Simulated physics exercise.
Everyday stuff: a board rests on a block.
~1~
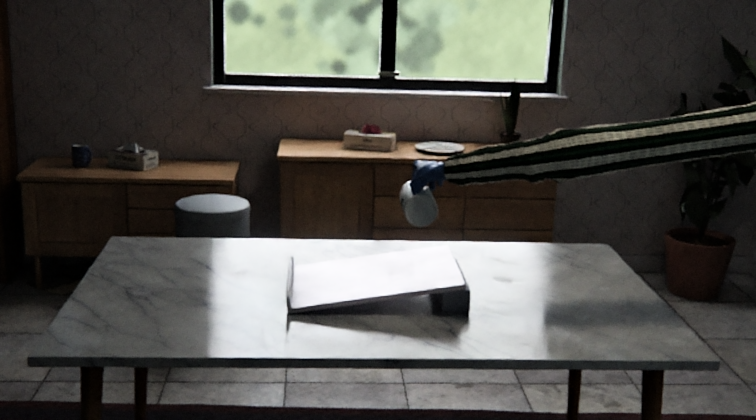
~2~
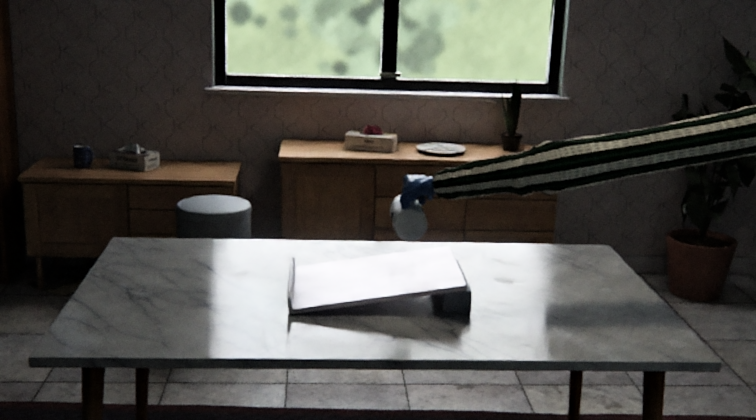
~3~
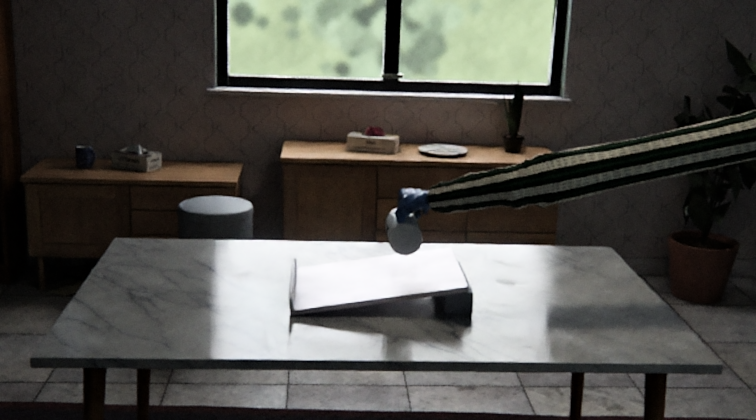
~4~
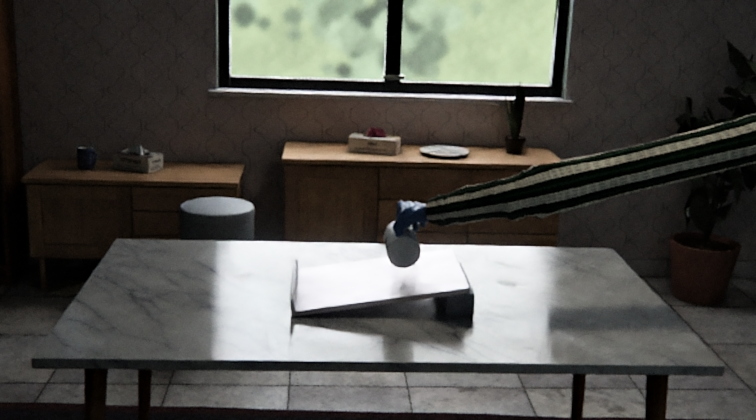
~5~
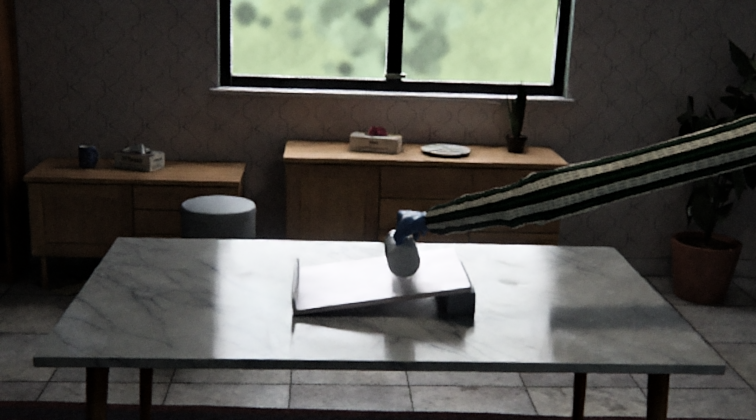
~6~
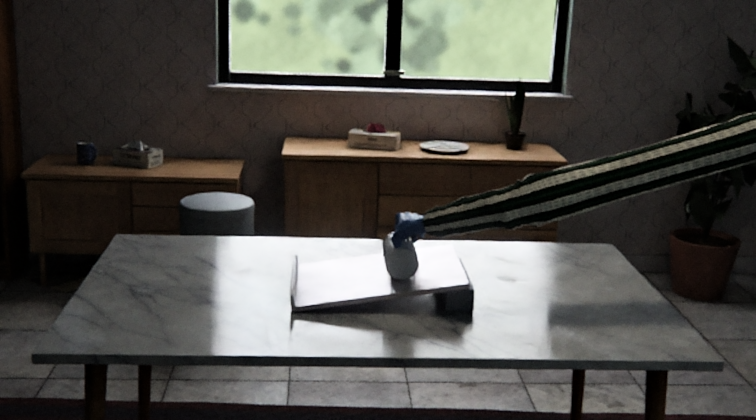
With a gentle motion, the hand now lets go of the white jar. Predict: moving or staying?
It heads away toward the bottom.
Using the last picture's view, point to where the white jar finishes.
Roughly (310, 267).
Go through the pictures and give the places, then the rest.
Coming down; white jar (418, 203), in the first picture.
Coming down; white jar (408, 217), in the second picture.
Coming down; white jar (403, 231), in the third picture.
Coming down; white jar (401, 243), in the fourth picture.
Coming down; white jar (402, 252), in the fifth picture.
In place under the hand; white jar (400, 255), in the sixth picture.
Then, 0.50 s later than the last frame, white jar moved about its own width near (372, 259).
Then, 0.70 s later than the last frame, white jar moved well along near (336, 263).
Then, 0.80 s later than the last frame, white jar moved well along near (313, 266).
When it is over, moved from the start, white jar. End places, in pixels of the last picture, white jar near (310, 267). The white jar runs down the board.
